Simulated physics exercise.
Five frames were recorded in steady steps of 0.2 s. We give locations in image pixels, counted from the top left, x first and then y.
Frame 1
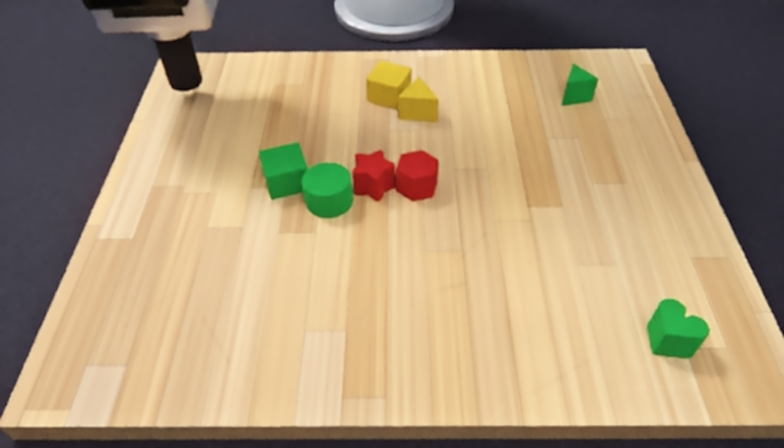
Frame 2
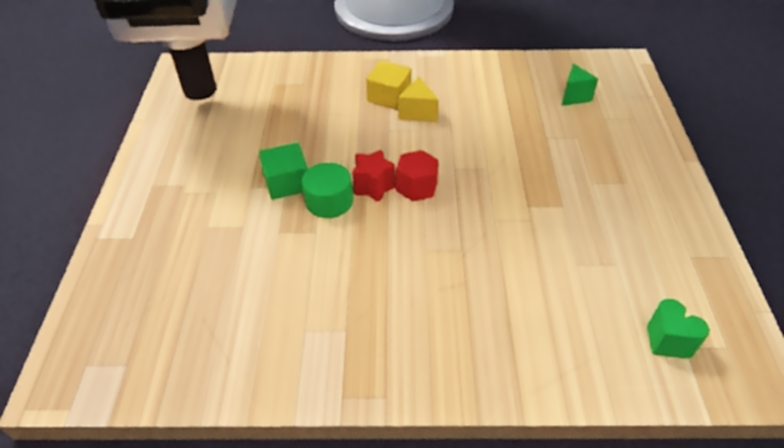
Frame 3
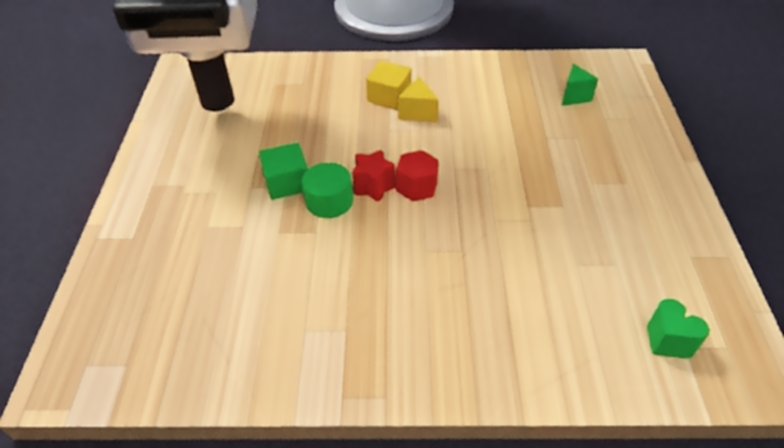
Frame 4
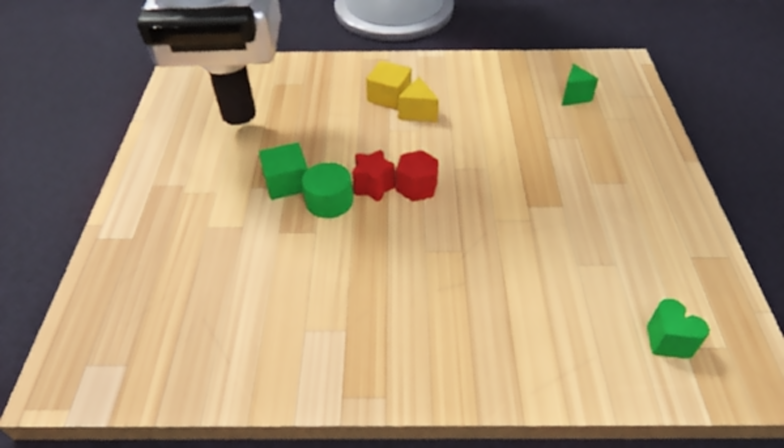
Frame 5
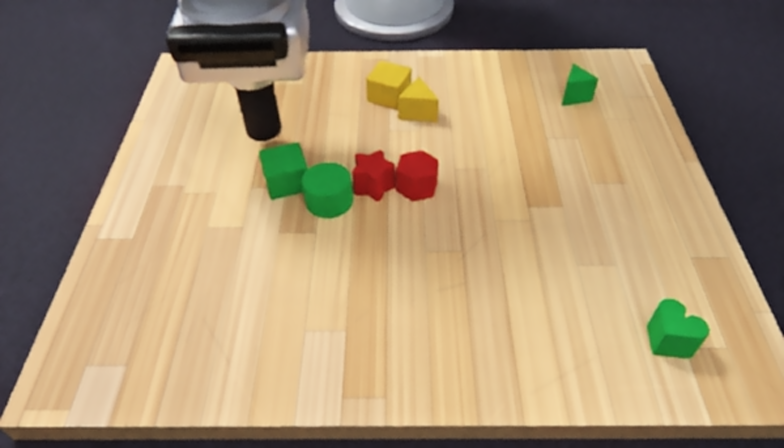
A robot arm moving its black tip right and toward the viewer, nearing a green block on a wooden board of motionless shapes.
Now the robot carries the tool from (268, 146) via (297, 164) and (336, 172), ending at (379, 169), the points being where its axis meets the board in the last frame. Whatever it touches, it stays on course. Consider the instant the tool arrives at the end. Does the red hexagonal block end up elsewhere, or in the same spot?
The red hexagonal block is moved.
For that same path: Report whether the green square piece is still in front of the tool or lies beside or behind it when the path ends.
It ends up beside or behind the tool.
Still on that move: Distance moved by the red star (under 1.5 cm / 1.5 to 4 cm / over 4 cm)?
The answer here is from 1.5 to 4 cm.
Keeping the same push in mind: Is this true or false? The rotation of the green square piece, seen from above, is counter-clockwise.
False - the claim does not hold.
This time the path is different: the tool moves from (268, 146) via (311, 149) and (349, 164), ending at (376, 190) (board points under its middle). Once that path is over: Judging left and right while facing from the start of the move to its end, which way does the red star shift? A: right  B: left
Letter A.
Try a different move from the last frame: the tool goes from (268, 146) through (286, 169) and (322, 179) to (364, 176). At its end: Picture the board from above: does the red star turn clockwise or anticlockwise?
It spins clockwise.
On the path given first. One third of the way, tool at (294, 148); green square piece at (288, 169), turned 25° clockwise; green round block at (330, 182).
Two thirds of the way, tool at (335, 156); green square piece at (288, 172), turned 35° clockwise; green round block at (331, 182).
At the end, tool at (378, 153); green square piece at (288, 172), turned 35° clockwise; green round block at (331, 182); red star at (392, 168), turned 60° clockwise; red hexagonal block at (436, 171), turned 30° anticlockwise.
